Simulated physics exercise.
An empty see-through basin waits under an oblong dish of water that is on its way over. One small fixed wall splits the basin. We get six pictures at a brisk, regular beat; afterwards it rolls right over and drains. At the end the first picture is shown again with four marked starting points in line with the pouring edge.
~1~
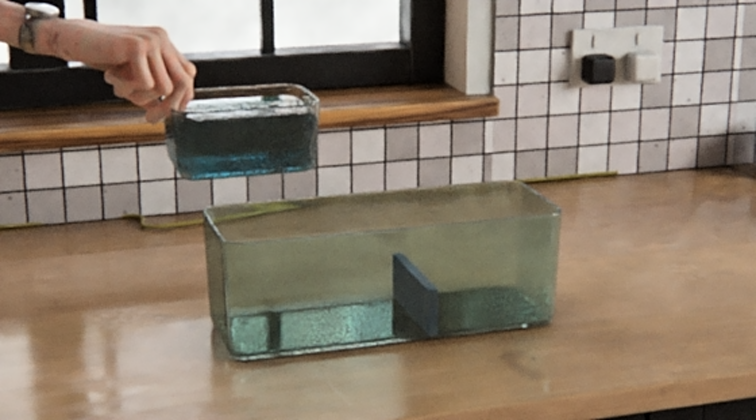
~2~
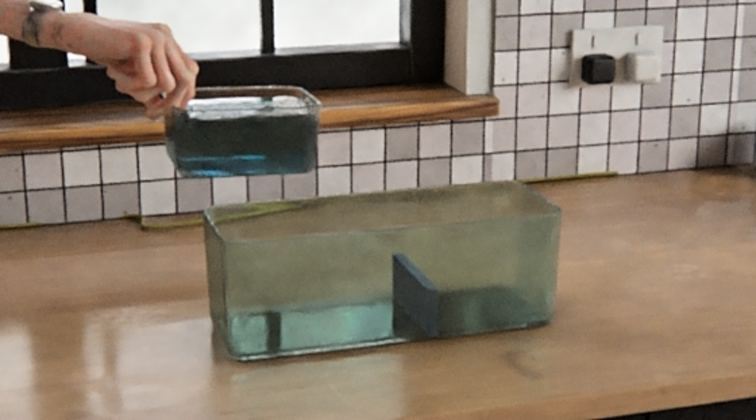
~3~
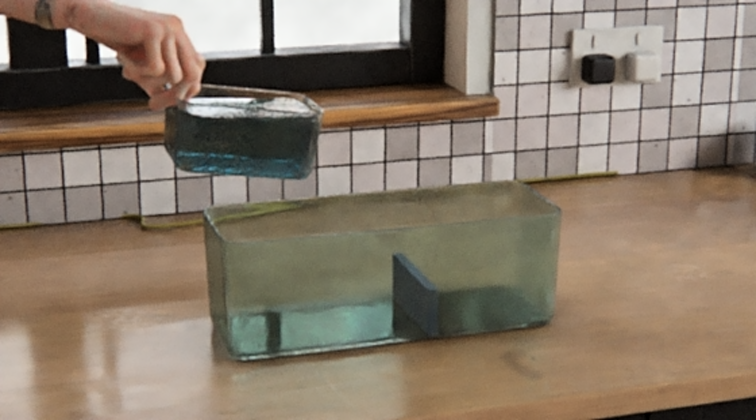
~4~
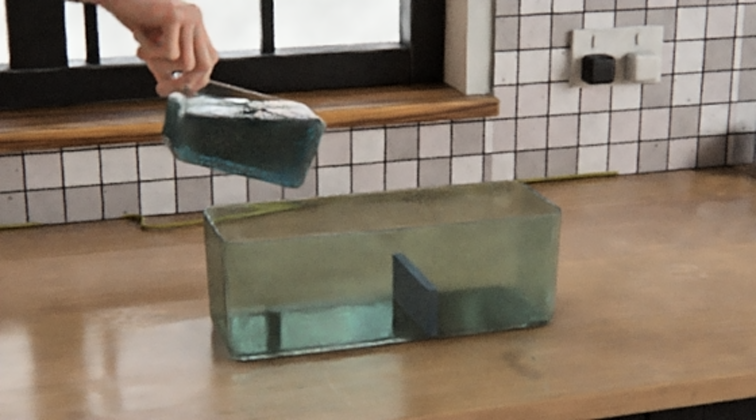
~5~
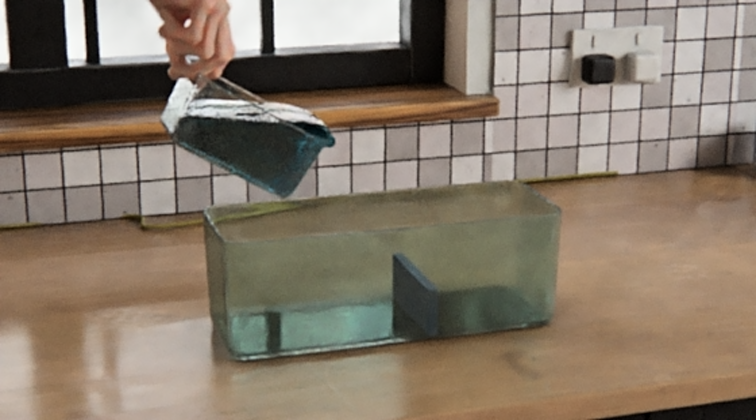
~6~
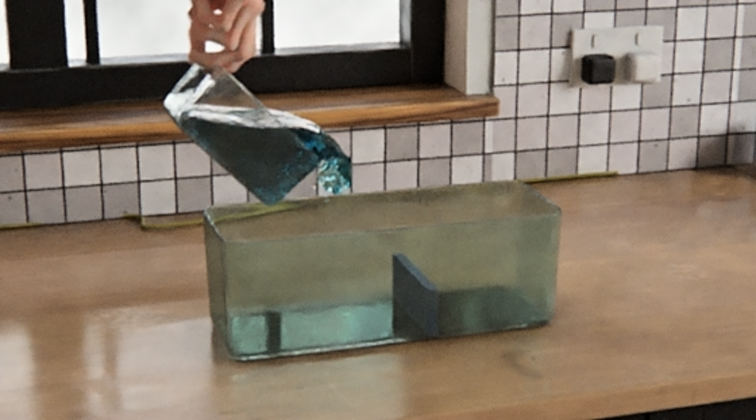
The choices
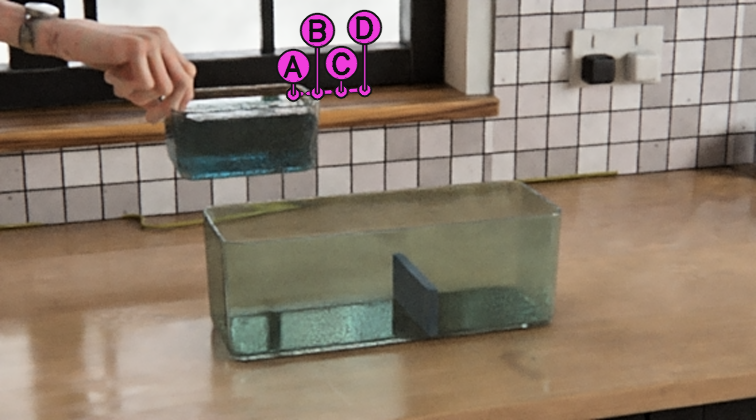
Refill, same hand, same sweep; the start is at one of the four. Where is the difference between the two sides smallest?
Go for D.
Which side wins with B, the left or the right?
The left side.
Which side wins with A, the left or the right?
The left one.
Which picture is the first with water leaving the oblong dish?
In picture 4.
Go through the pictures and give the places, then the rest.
Upright, lip at (308, 93); basin from (228, 359) to (552, 321); top of the wall at (414, 270); nothing has left yet.
Tipped about 2°, lip at (309, 95); nothing has left yet.
Tipped about 9°, lip at (312, 103); nothing has left yet.
Tipped about 18°, lip at (315, 115); water is over the lip, down to (310, 114).
Tipped about 31°, lip at (316, 132); water is over the lip, down to (320, 140).
Tipped about 46°, lip at (312, 151); water is over the lip, down to (320, 194).
On the marked copy, A at (293, 94); B at (317, 92); C at (341, 91); D at (364, 89).
For spot A, about 91 % ends left of the wall and 6 % right of it; 3 % is lost outside.
For spot B, about 90 % ends left of the wall and 5 % right of it; 5 % is lost outside.
For spot C, about 80 % ends left of the wall and 14 % right of it; 6 % is lost outside.
For spot D, about 49 % ends left of the wall and 47 % right of it; 5 % is lost outside.
